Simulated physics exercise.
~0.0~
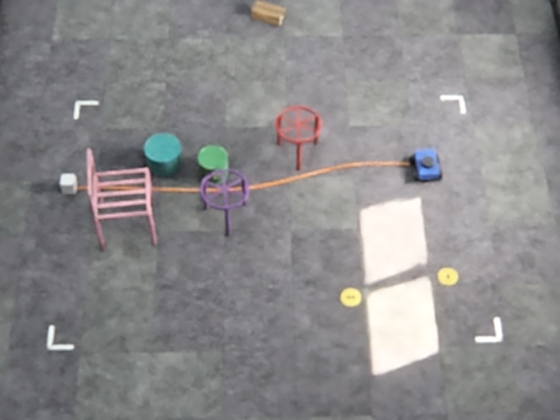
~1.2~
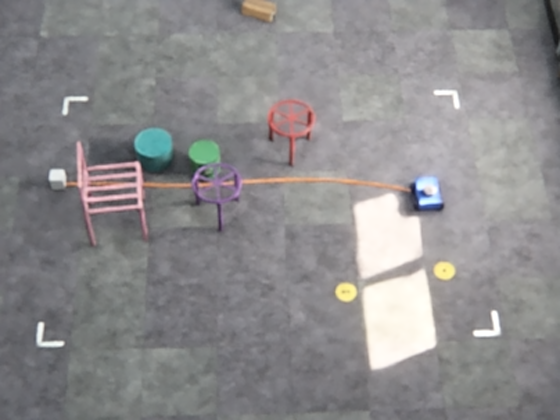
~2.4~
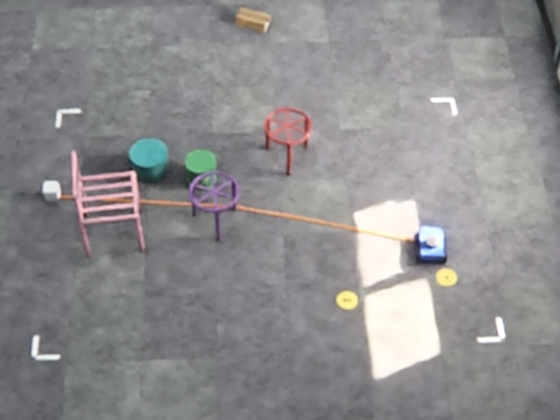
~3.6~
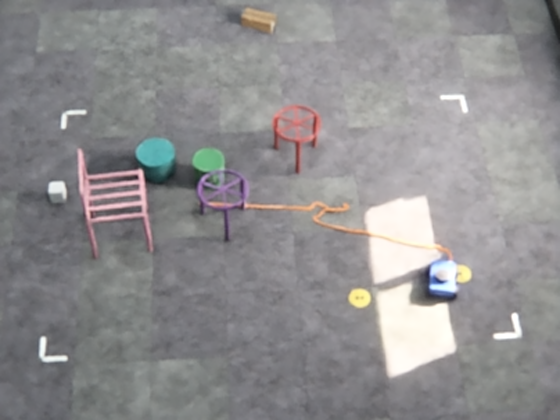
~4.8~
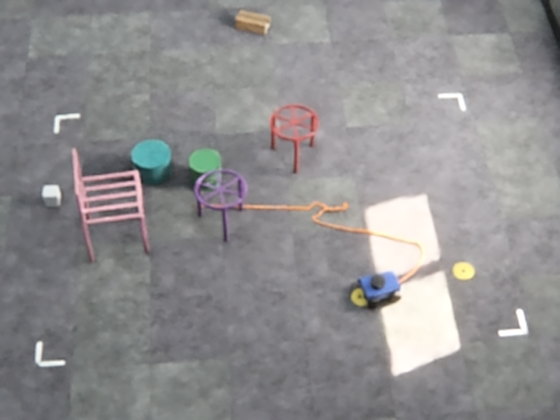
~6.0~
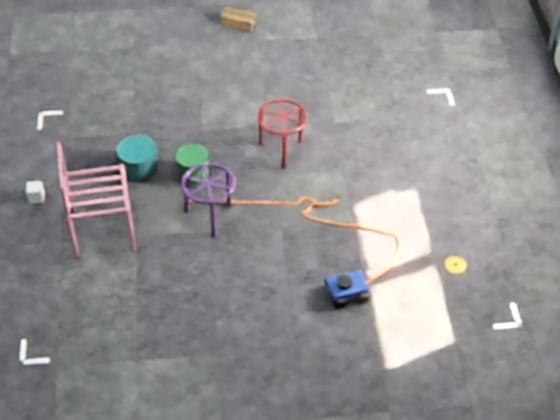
Pink chair, stools and bins standing still as a blue cart pulls an orange lead from a white socket and drives on.
